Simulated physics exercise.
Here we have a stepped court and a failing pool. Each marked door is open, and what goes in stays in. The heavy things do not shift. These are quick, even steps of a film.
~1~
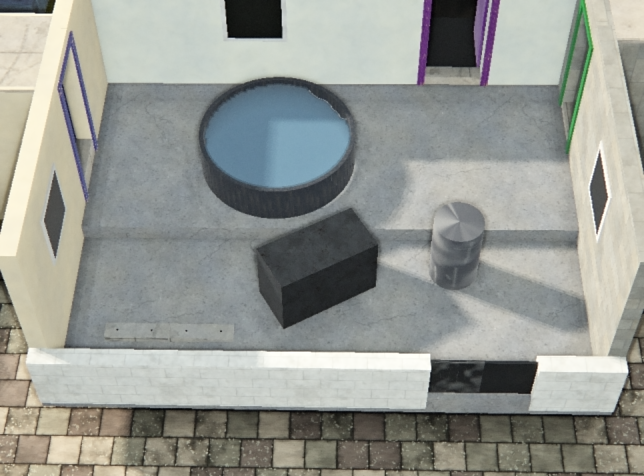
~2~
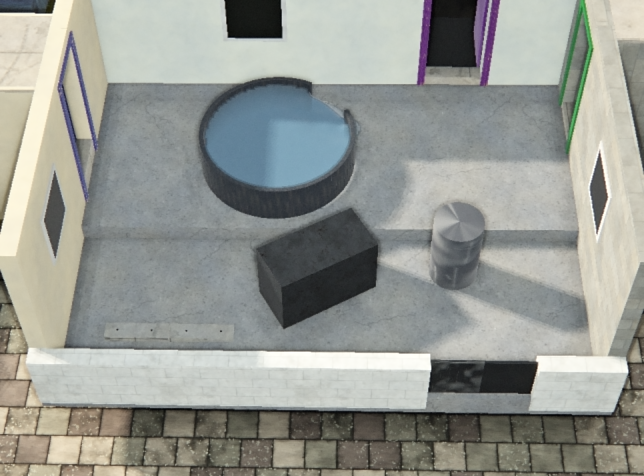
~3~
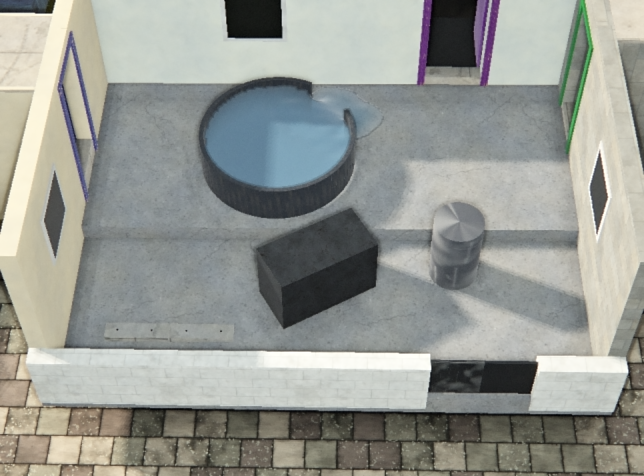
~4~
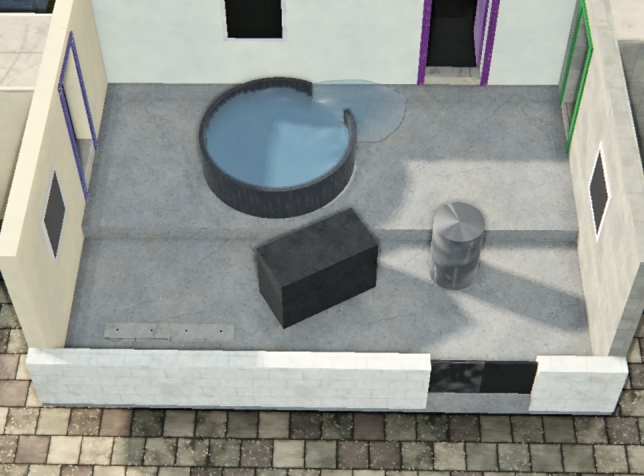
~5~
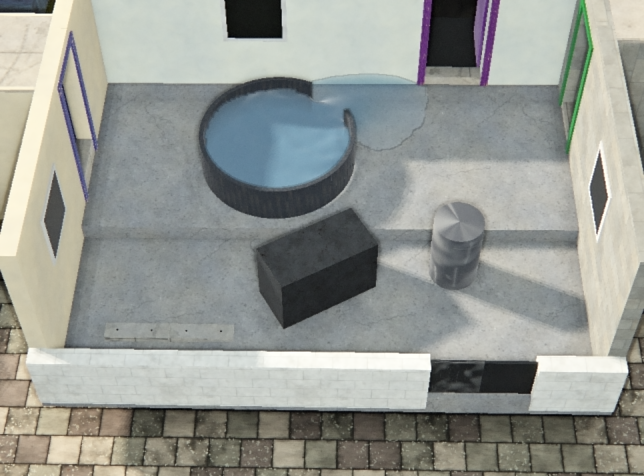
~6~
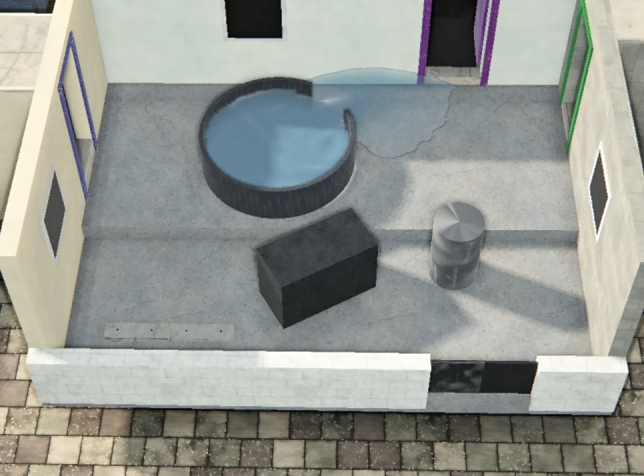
Water pouring through a gap in the far side of a round pool and spreading across the grey court beside the back wall.
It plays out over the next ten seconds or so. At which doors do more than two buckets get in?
The purple door stays under that; the green door takes more than that; the blue door stays under that.
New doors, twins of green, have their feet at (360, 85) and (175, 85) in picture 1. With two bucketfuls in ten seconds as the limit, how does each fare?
As listed: Passes that mark, lets less in.
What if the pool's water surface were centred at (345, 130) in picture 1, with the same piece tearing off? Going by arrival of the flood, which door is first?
First comes the purple-painted one.
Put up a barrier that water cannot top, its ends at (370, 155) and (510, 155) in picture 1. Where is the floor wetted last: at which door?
Last comes the one in blue.
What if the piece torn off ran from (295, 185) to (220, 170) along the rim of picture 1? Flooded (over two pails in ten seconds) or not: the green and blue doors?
My reading: The green one takes less; the blue one is under.
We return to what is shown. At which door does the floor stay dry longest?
I say the blue-painted one.
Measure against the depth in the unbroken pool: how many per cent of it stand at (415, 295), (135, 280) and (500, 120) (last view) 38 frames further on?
About 0, 2 and 12 per cent.
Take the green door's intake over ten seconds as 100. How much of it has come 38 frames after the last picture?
Close to 95 %.
A moment on, water covers 15 % of the floor; the purple door wet at the sill, nothing in, the green door not reached, the blue door not reached.
Next, water covers 20 % of the floor; the purple door wet at the sill, nothing in, the green door under two buckets in, the blue door not reached.
Then, water covers 35 % of the floor; the purple door wet at the sill, nothing in, the green door far over two buckets in, the blue door not reached.
Later, water covers 60 % of the floor; the purple door wet at the sill, nothing in, the green door far over two buckets in, the blue door wet at the sill, nothing in.
In the end, water covers 90 % of the floor; the purple door wet at the sill, nothing in, the green door far over two buckets in, the blue door wet at the sill, nothing in.
